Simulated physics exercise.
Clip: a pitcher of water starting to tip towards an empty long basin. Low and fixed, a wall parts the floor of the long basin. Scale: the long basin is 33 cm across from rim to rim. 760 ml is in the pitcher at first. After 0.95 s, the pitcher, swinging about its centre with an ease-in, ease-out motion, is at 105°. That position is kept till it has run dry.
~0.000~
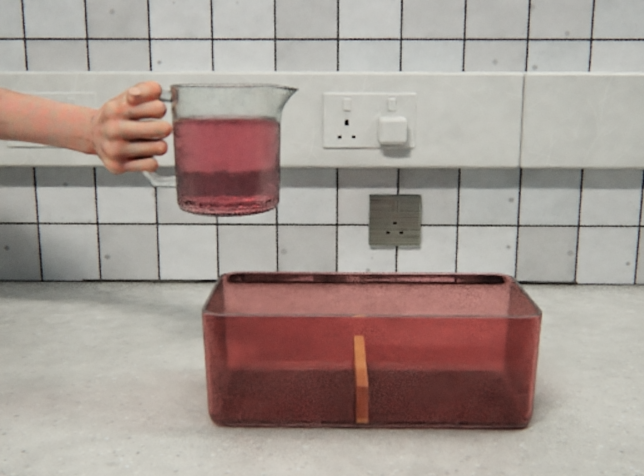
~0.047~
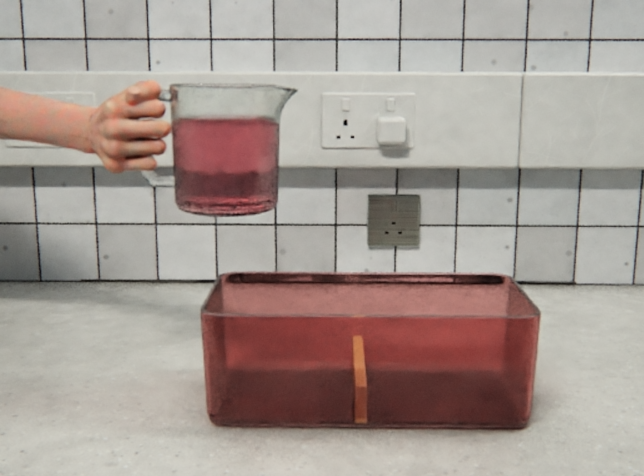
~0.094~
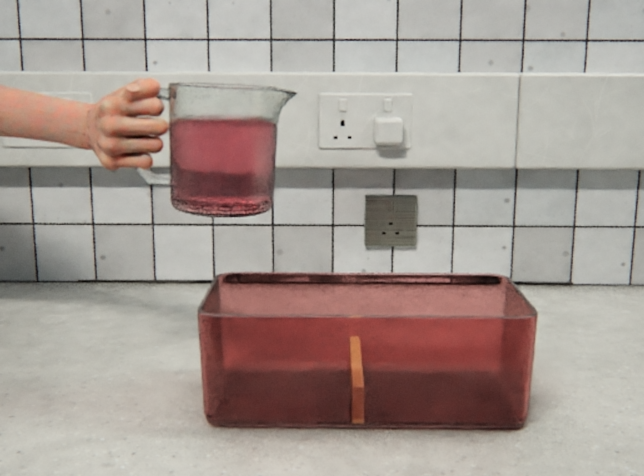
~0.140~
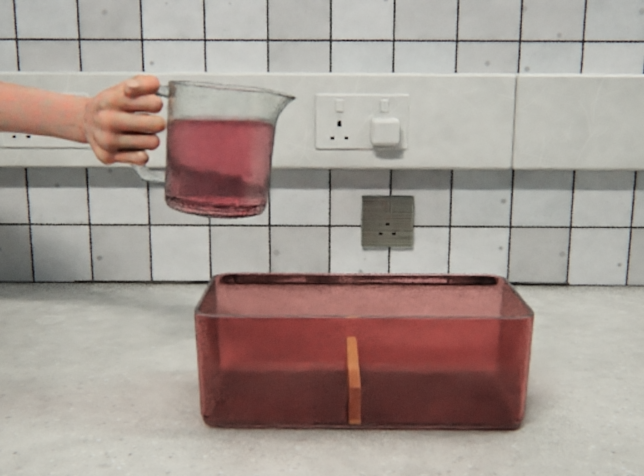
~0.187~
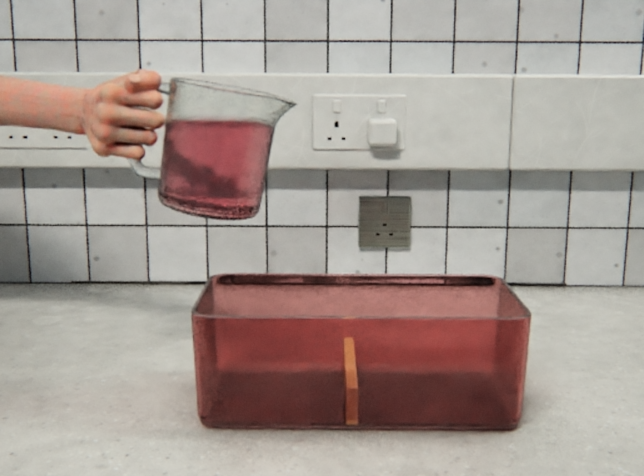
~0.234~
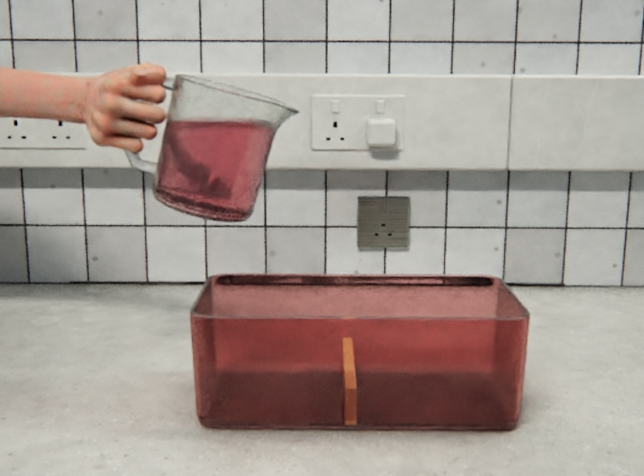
On a pale grey worktop before white square tiles and wall sockets, the view is level from the front. A hand at the left grips a clear glass pitcher of pinkish-red liquid above the left part of a long, translucent red basin with a short orange wall inside. The hand slowly tilts the pitcher slightly to the right, its liquid staying inside, while the view drifts very slightly.
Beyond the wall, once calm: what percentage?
56 out of 100.
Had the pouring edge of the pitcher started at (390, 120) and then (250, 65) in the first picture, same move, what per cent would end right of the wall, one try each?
Around 90 per cent first, around 5 per cent next.
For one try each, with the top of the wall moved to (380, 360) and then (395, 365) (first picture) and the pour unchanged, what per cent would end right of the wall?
20 then 5 %.
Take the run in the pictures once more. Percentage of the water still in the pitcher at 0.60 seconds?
Near 82 in a hundred.
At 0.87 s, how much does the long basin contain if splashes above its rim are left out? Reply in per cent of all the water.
I'd put it at roughly 50 per cent.
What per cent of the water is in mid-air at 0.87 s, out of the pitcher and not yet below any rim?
Close to 22 in every hundred parts.
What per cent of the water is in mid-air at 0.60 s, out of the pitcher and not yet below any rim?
Around 16 percent.
By 0.60 s the tilt is 73° and 83 per cent is still to pour, 0 is left of the wall and 2 right of it.
By 0.87 s the tilt is 103° and 27 per cent is still to pour, 12 is left of the wall and 39 right of it.
By 1.15 s the tilt is 105° and 3 per cent is still to pour, 37 is left of the wall and 56 right of it.
By 1.45 s the tilt is 105° and 0 per cent is still to pour, 43 is left of the wall and 56 right of it.
At rest 43 per cent lies left of the wall, 56 right of it and 1 outside.
